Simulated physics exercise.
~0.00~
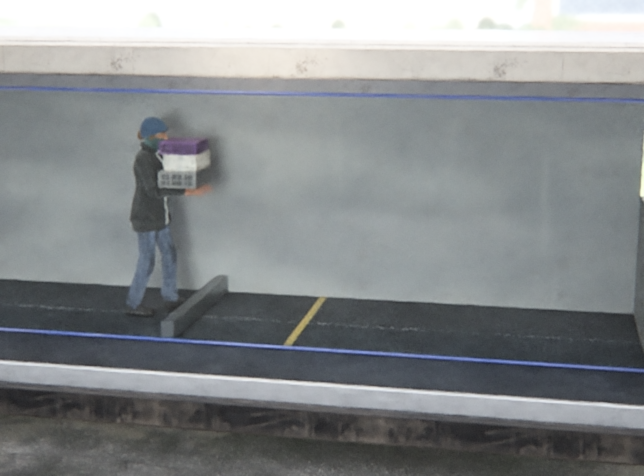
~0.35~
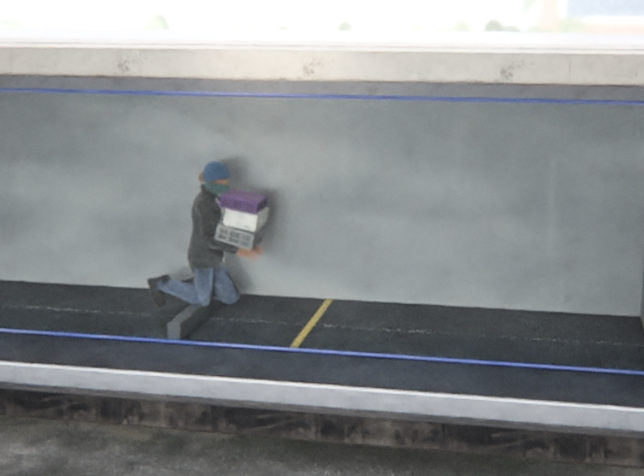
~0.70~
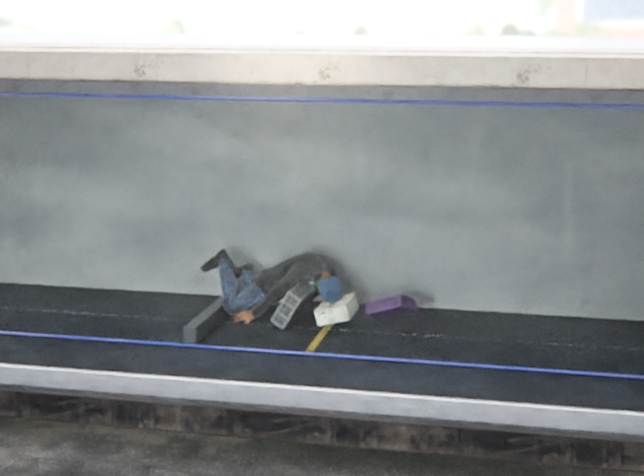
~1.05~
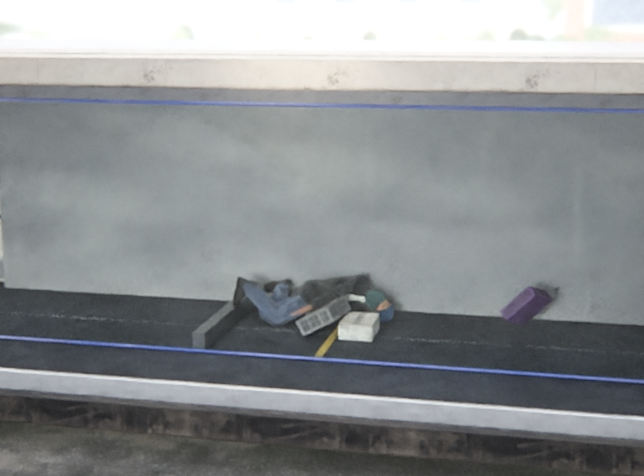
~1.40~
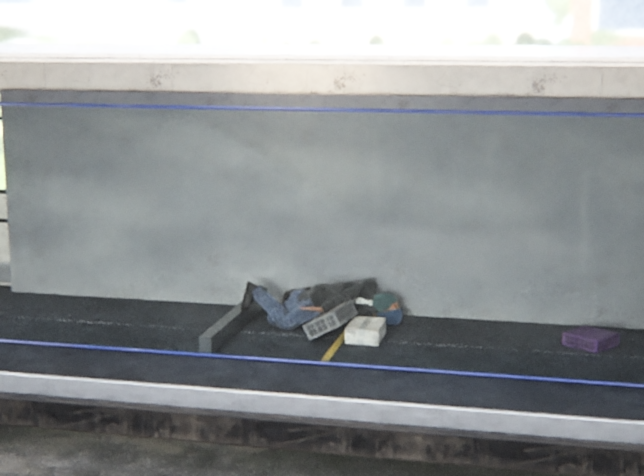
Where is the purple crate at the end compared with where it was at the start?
At the start it is on top of the stack in the person's arms, left of the yellow line. At the end it lies on the dark floor far to the right, well past the line and apart from the other boxes.
